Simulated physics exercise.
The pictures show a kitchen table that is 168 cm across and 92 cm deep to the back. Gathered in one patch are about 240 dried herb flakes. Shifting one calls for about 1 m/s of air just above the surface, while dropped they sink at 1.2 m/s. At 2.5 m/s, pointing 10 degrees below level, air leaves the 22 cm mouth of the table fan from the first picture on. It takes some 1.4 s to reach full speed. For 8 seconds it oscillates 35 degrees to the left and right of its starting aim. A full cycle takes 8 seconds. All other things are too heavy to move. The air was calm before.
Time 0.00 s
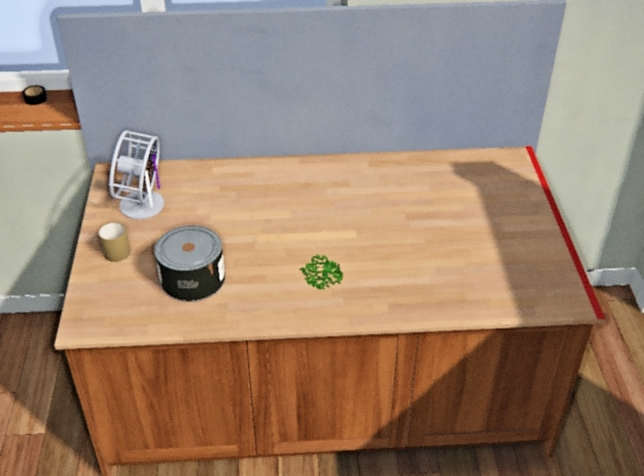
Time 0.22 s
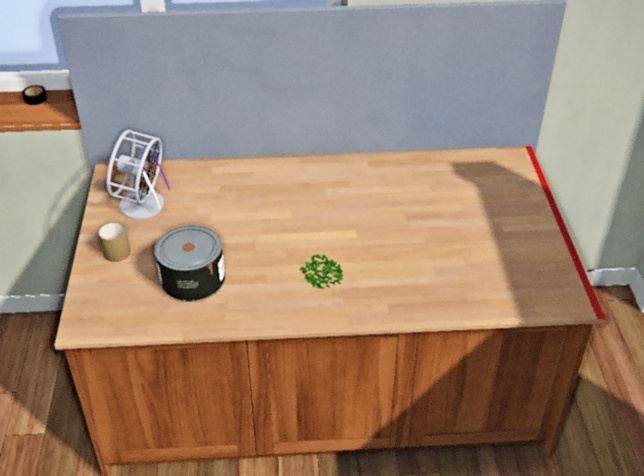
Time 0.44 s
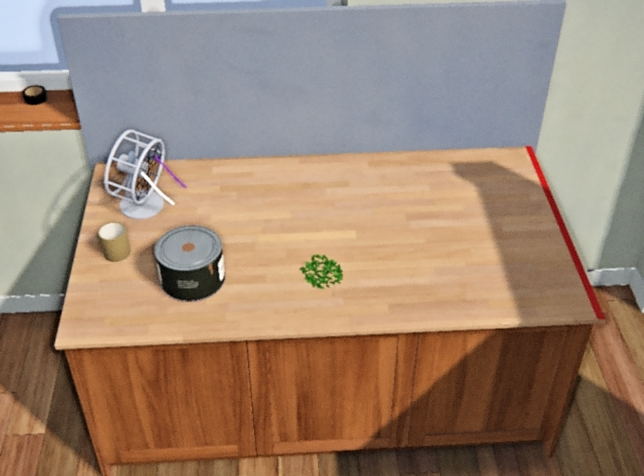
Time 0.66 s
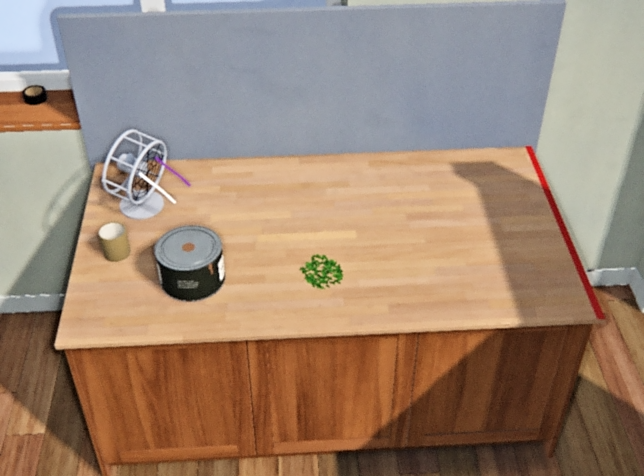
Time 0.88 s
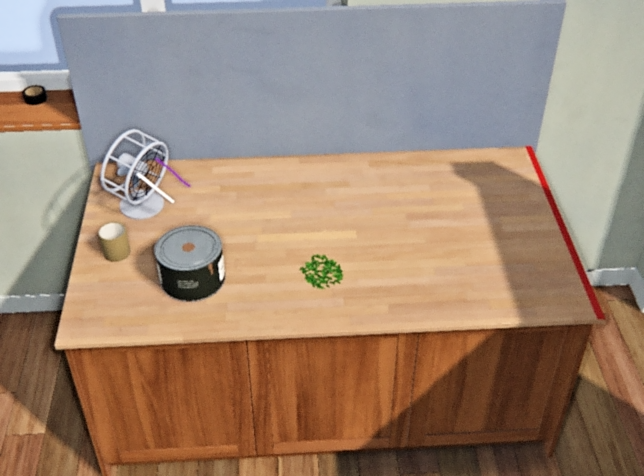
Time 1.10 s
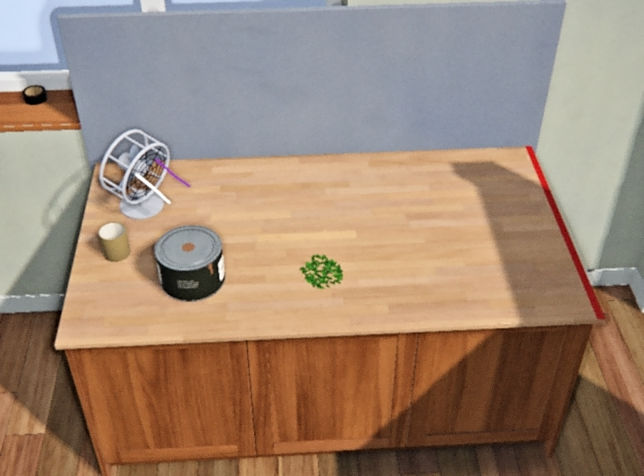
On a wooden kitchen table, a small white fan beside a mug and a large dark tin gradually turned its head towards the front, while the patch of green herb flakes lay still.
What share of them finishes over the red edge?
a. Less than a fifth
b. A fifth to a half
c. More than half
(a) Less than a fifth.
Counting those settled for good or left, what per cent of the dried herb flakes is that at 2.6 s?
I would put it at around 90 %.
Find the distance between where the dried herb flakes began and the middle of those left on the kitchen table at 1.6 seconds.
About 15 cm.
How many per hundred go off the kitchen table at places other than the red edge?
Estimate: Near 90 %.
After 1.6 s the count stands so, 0 % are over the red edge; the middle of those left on the top is near (361, 289).
After 2.6 s the count stands so, 8 % are over the red edge.
After 4.4 s the count stands so, 8 % are over the red edge.
After 8.0 s, at the end, 8 % are over the red edge.
